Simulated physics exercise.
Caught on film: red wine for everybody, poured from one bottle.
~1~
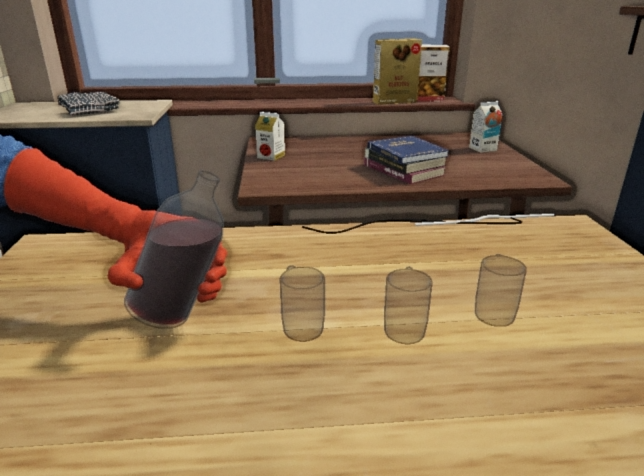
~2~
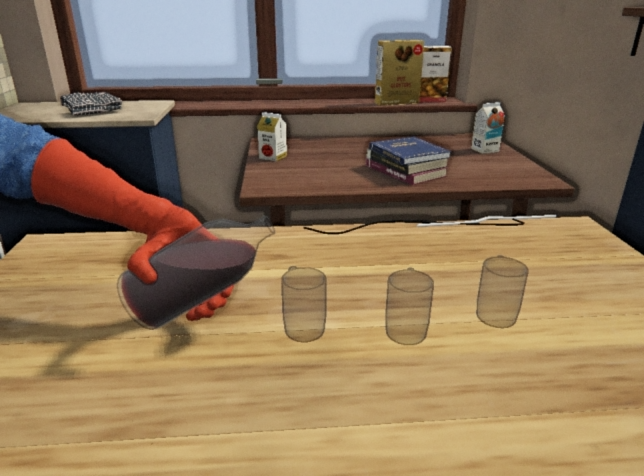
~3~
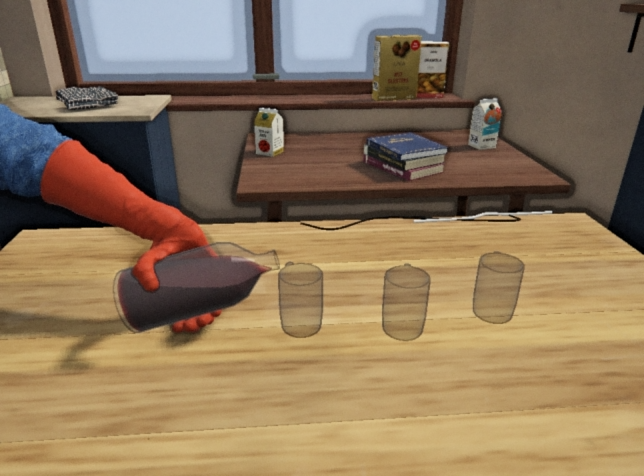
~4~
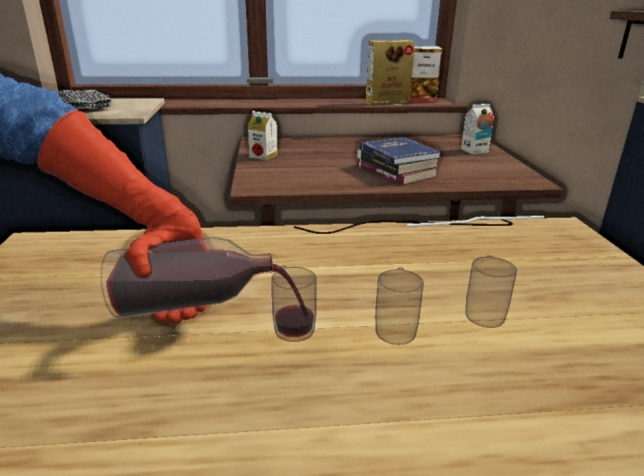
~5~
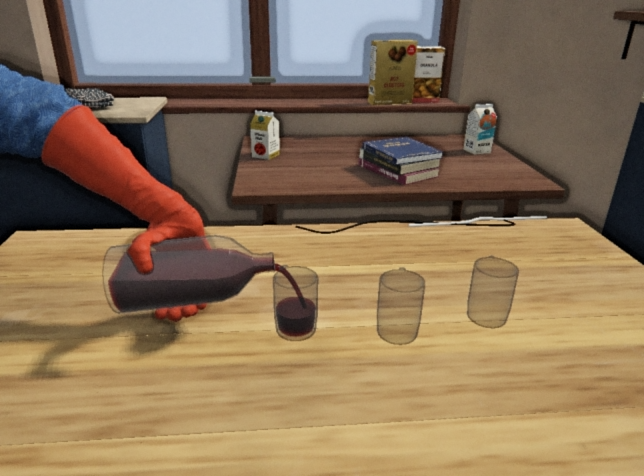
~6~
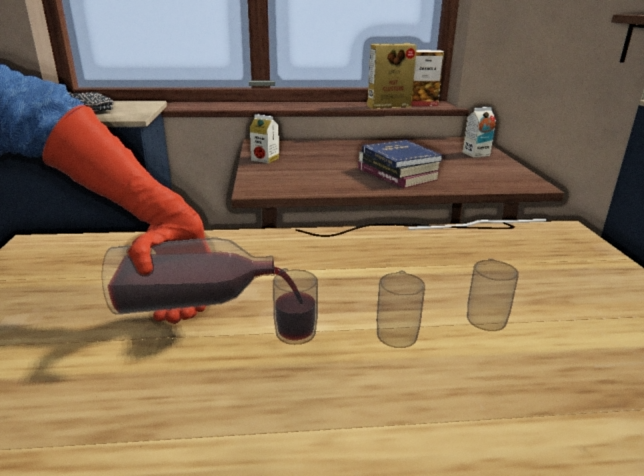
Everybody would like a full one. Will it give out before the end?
It will be sufficient, I'd bet.
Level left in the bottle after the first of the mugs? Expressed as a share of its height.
Level: Near 45 per cent.
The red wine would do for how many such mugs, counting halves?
About 4.0.
Next, the first is about three quarters full.
After that, the first is done and the bottle has about three quarters of its load.
Finally, all three are full and about a quarter of the red wine is over.
